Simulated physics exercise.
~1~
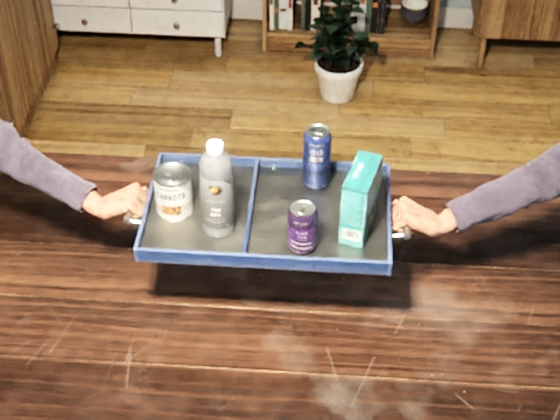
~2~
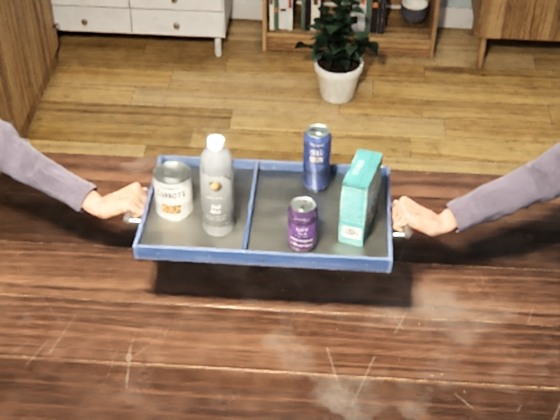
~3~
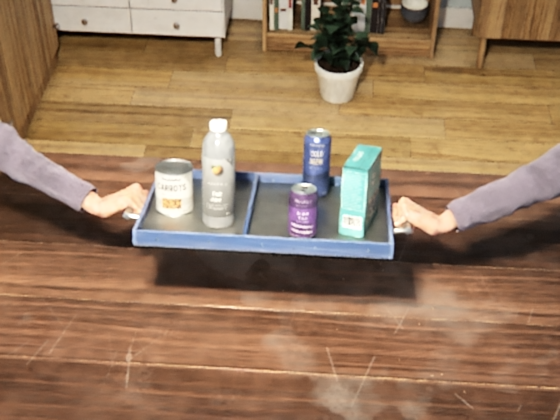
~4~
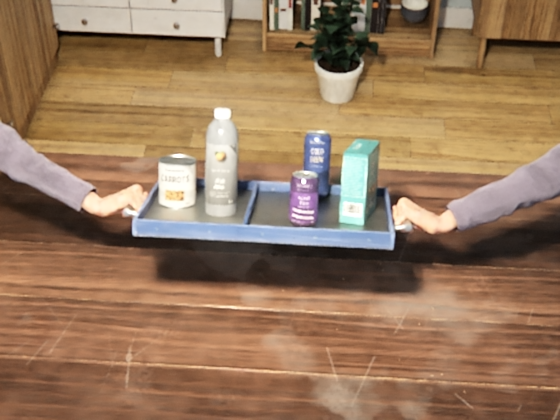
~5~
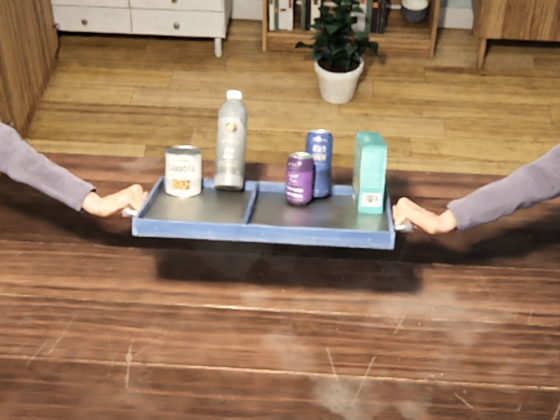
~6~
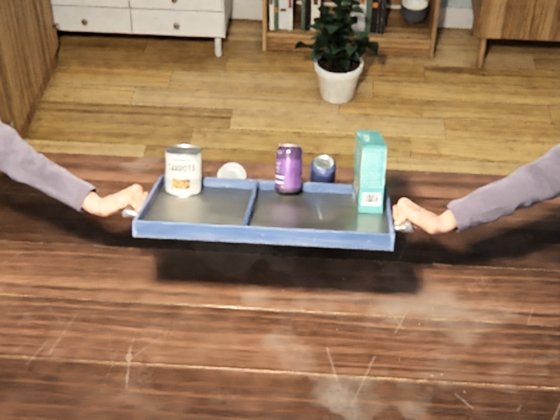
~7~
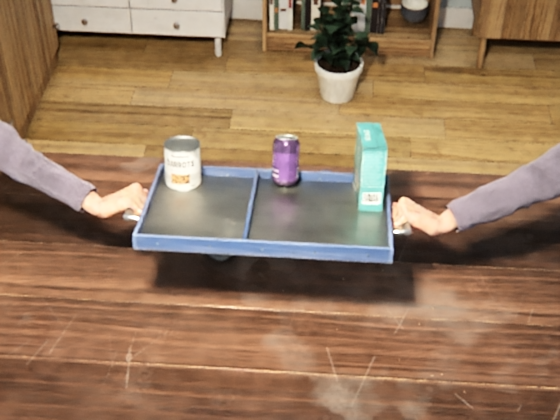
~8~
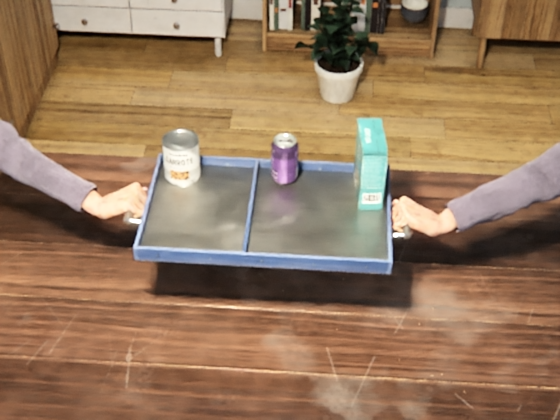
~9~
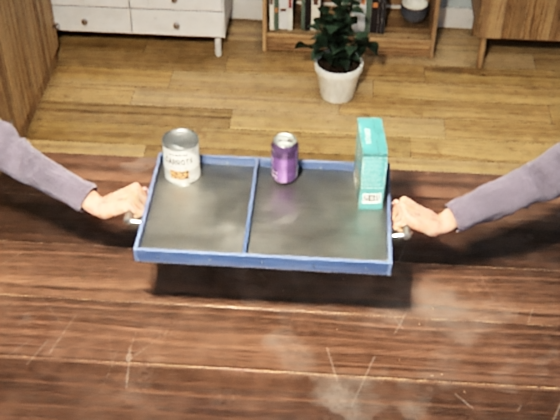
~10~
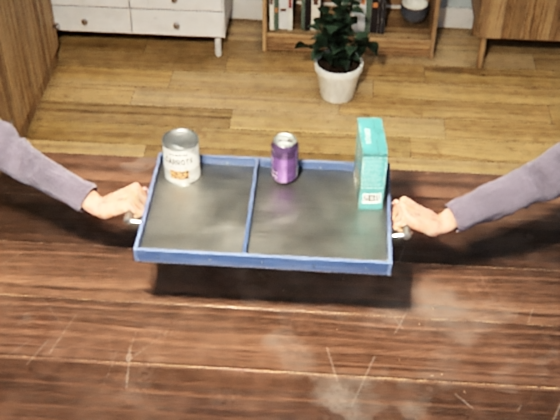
A blue-rimmed tray with a cross bar is held by two hands above a dark wooden surface, seen from the front and slightly above, with a potted plant behind. On it stand a white tin and grey bottle at left, and a blue can, purple can and turquoise packet at right. The hands dip the far edge, and the things slide toward it. The bottle and blue can topple over that edge and drop out of sight as the tray levels. The tin, purple can and packet stay upright near the far rim.
